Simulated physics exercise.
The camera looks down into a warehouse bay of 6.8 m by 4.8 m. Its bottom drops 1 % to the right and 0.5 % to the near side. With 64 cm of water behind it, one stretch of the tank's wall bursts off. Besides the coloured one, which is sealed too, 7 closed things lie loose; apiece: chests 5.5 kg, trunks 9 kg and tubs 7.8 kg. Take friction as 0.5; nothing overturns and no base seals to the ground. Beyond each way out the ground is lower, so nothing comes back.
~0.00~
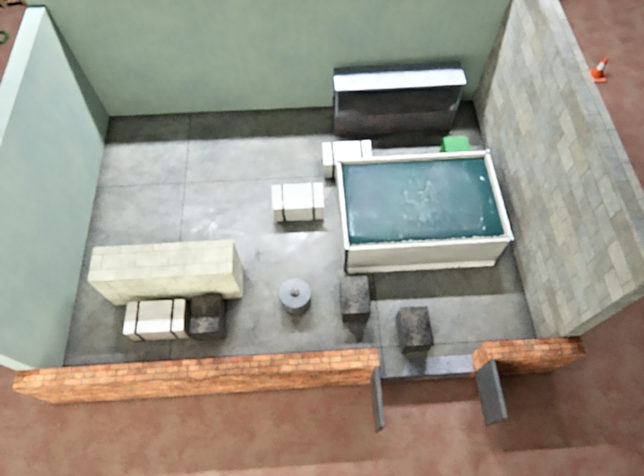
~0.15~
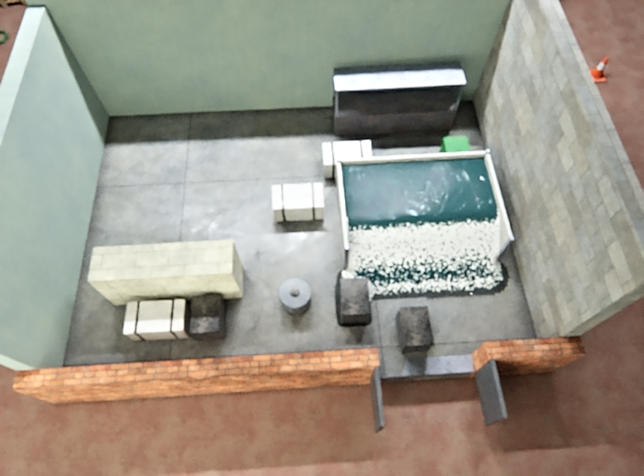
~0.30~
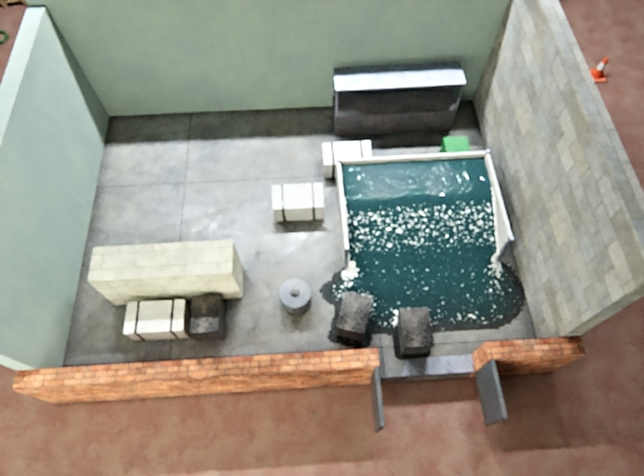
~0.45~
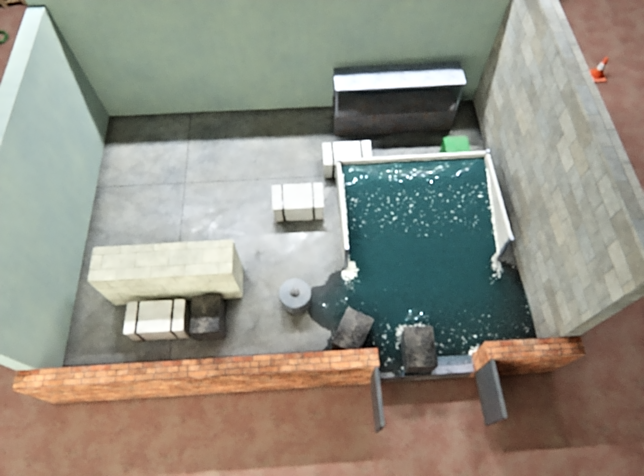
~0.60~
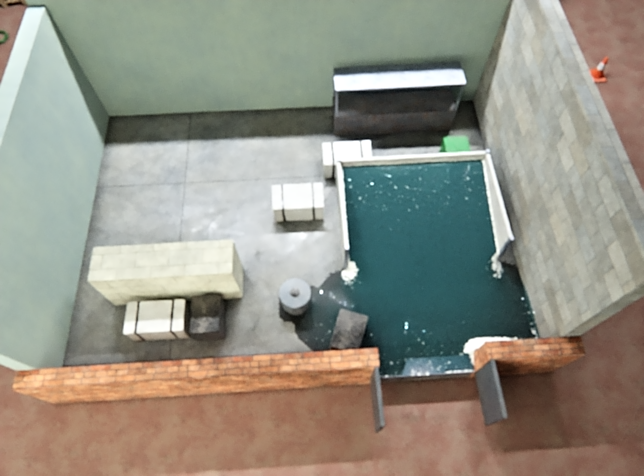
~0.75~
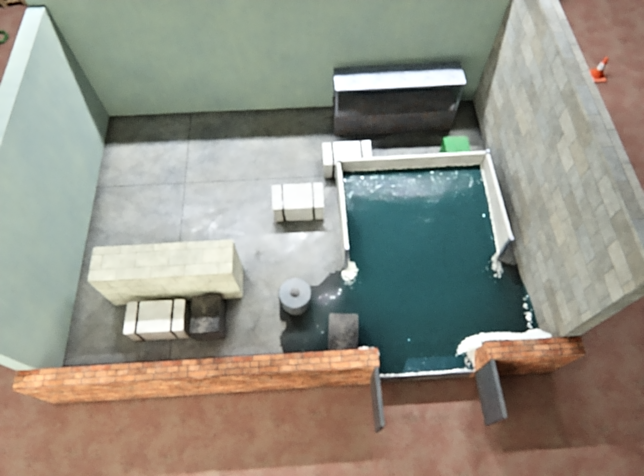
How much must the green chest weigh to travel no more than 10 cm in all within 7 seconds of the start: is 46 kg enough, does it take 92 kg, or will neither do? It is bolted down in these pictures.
Verdict: The smaller load will do.
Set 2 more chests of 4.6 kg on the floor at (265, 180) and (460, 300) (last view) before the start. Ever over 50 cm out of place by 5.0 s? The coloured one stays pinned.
In that order: Short of it, past it.
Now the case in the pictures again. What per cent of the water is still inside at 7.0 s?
About 48 per cent.
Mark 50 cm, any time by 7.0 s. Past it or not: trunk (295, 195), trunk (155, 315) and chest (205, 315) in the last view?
In that order: Under, past it, over.
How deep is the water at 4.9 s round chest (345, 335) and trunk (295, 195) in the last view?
About 8 and 2 cm.
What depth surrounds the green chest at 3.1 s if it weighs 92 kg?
Roughly 1 cm.
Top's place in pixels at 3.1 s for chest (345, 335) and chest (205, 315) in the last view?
Near (190, 317) and (150, 322).
After 1.4 s the green chest would be 0 cm from its start with 46 kg and 0 cm from its start with 92 kg; 0 cm of water round it then.
After 3.1 s the green chest would be 0 cm from its start with 46 kg and 0 cm from its start with 92 kg; 1 cm of water round it then.
After 4.9 s the green chest would be 0 cm from its start with 46 kg and 0 cm from its start with 92 kg; 2 cm of water round it then.
After 7.0 s the green chest would be 0 cm from its start with 46 kg and 0 cm from its start with 92 kg; 4 cm of water round it then.
